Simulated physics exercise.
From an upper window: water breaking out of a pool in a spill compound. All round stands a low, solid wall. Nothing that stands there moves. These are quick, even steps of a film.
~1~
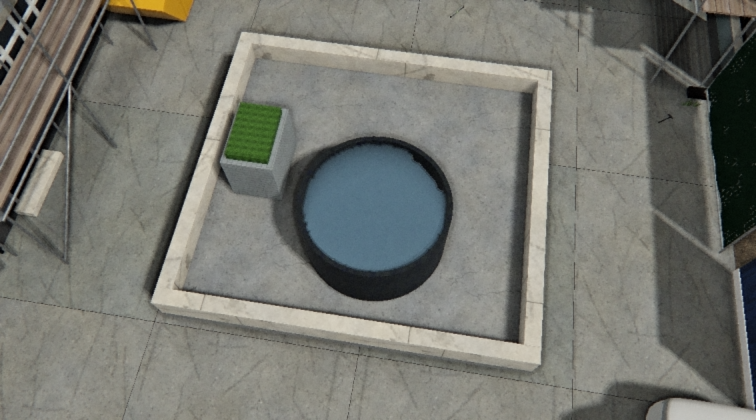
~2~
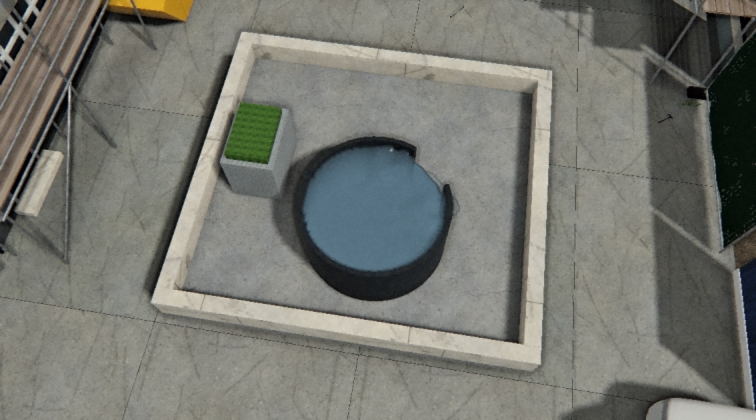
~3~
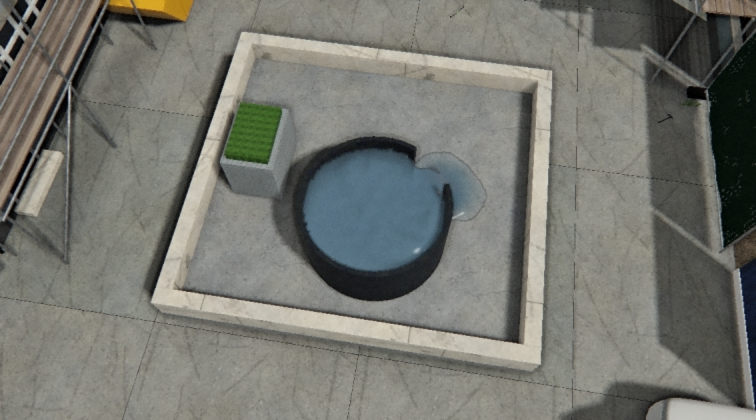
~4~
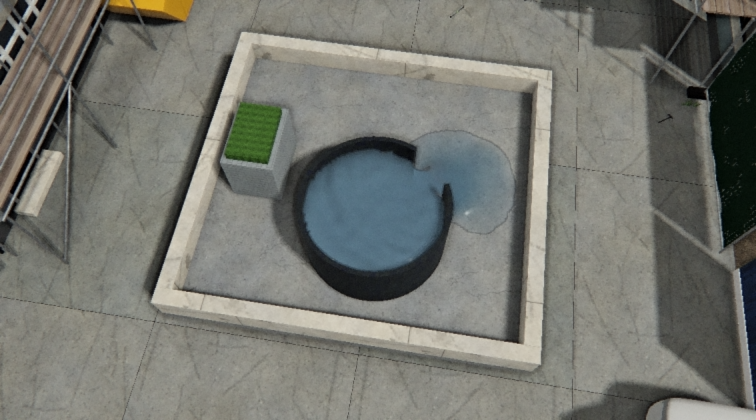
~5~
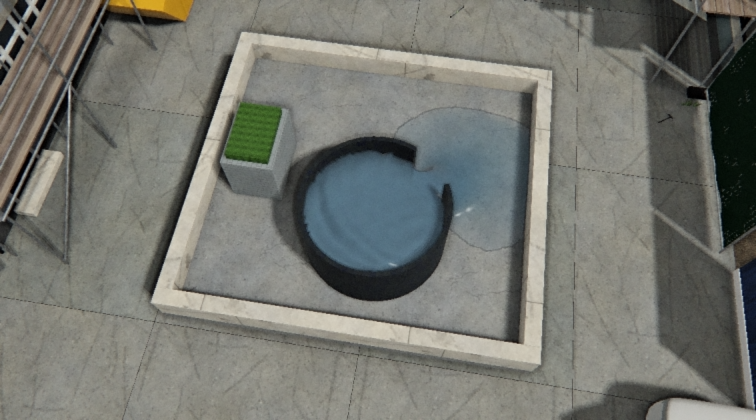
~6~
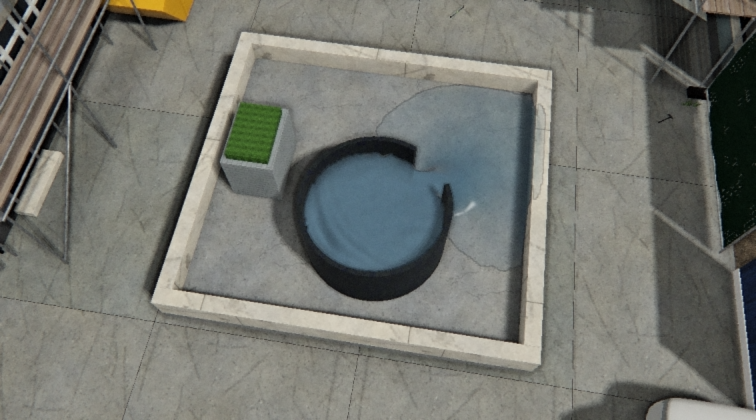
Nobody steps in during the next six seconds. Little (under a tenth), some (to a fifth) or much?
It loses less than a tenth.
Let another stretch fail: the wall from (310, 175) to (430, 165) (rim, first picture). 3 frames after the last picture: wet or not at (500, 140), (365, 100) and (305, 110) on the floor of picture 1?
In turn: Under water, under water, under water.
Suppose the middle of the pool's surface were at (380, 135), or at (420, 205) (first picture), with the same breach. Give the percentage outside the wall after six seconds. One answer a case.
About 12 and 10 per cent.
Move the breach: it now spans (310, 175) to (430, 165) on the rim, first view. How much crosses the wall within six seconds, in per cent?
Roughly 8 per cent.
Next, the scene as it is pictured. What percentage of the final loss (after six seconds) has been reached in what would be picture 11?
About 25 per cent.
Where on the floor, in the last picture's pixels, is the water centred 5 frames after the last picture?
Roughly at (412, 208).
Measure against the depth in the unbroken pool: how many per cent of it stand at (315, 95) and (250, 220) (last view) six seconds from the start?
Roughly 16 and 4 per cent, in turn.
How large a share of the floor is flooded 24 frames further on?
Roughly 95 per cent.
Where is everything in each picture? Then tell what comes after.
In the first picture, the pool at (375, 205) is whole and still.
In the second picture, the front is at (452, 213), out from the gap on the pool's far side.
In the third picture, the front is at (480, 191), out from the gap on the pool's far side.
In the fourth picture, the front is at (502, 156), out from the gap on the pool's far side.
In the fifth picture, water pours out on the pool's far side and has run to (528, 133).
In the sixth picture, the front is at (530, 99), out from the gap on the pool's far side.
A moment on, water covers 30 % of the floor; the low wall has let 0 % over.
Next, water covers 35 % of the floor; the low wall has let 2 % over.
Then, water covers 45 % of the floor; the low wall has let 6 % over.
Later, water covers 75 % of the floor; the low wall has let 7 % over.
In the end, water covers 80 % of the floor; the low wall has let 7 % over.
